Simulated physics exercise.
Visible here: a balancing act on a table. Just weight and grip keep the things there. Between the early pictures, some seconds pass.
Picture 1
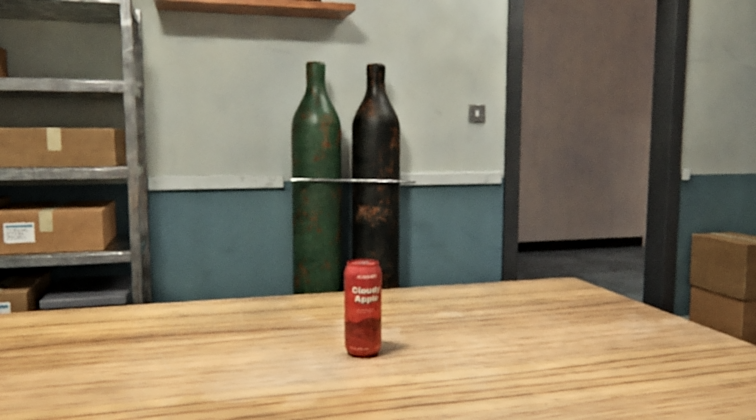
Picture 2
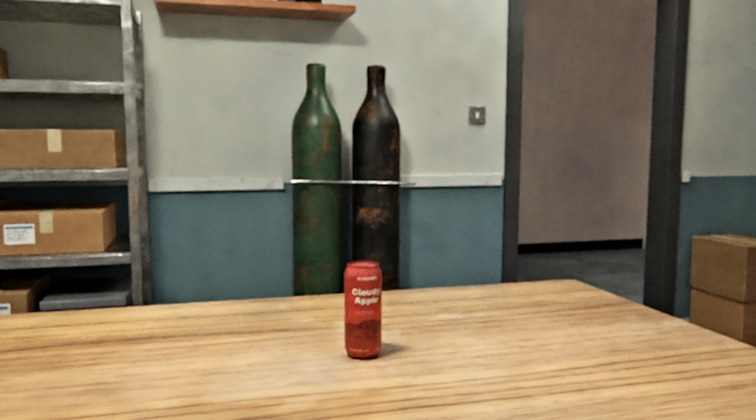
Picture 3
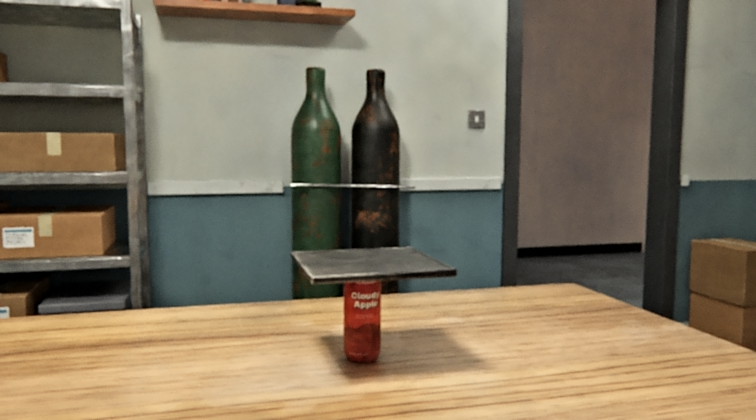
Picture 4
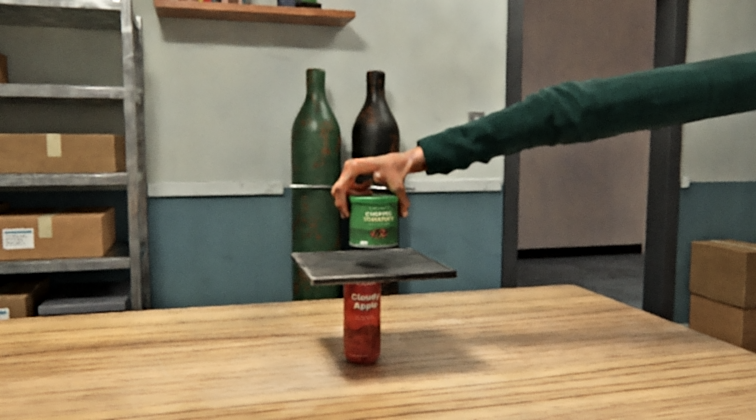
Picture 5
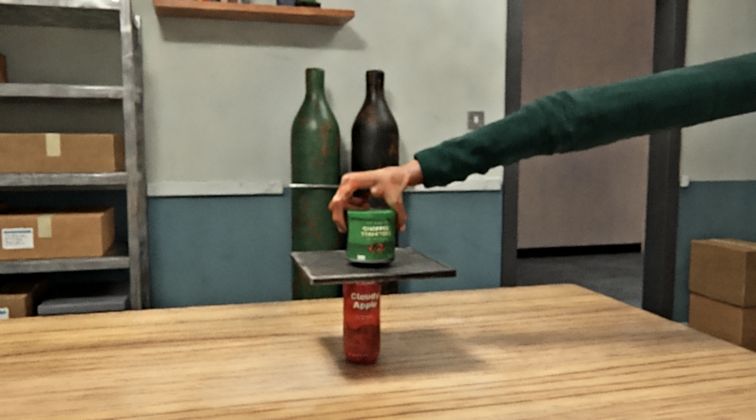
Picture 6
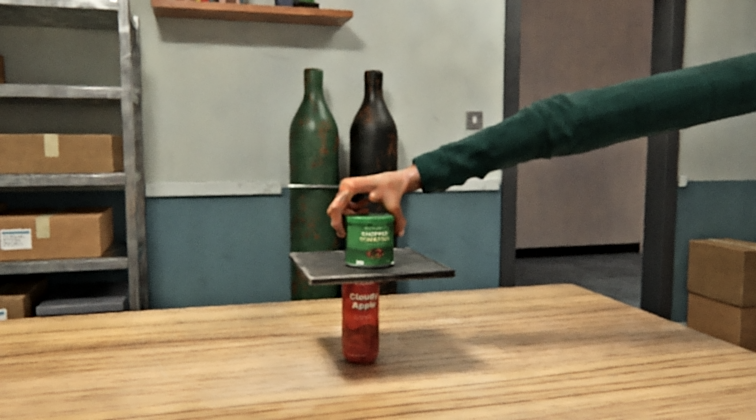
A red drink can stands upright on a pale wooden table in a storeroom, seen from slightly above, with green and rusty dark cylinders behind it, metal shelves of boxes at left and a doorway at right. A flat black lid appears on top of the can. A green-sleeved arm reaches in from the right and lowers a green tin onto the lid, keeping hold, while the view barely shifts.
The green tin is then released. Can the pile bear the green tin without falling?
Yes: The stack supports it.
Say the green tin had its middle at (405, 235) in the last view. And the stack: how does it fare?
After that, it tumbles down.
Then, 0.10 s past the last view, nothing moves.
Then, 0.40 s past the last view, green tin resting near (370, 240).
Finally, all 3 still in place. Final places as the last picture's camera would see them, green tin near (370, 240). The stack keeps its balance.
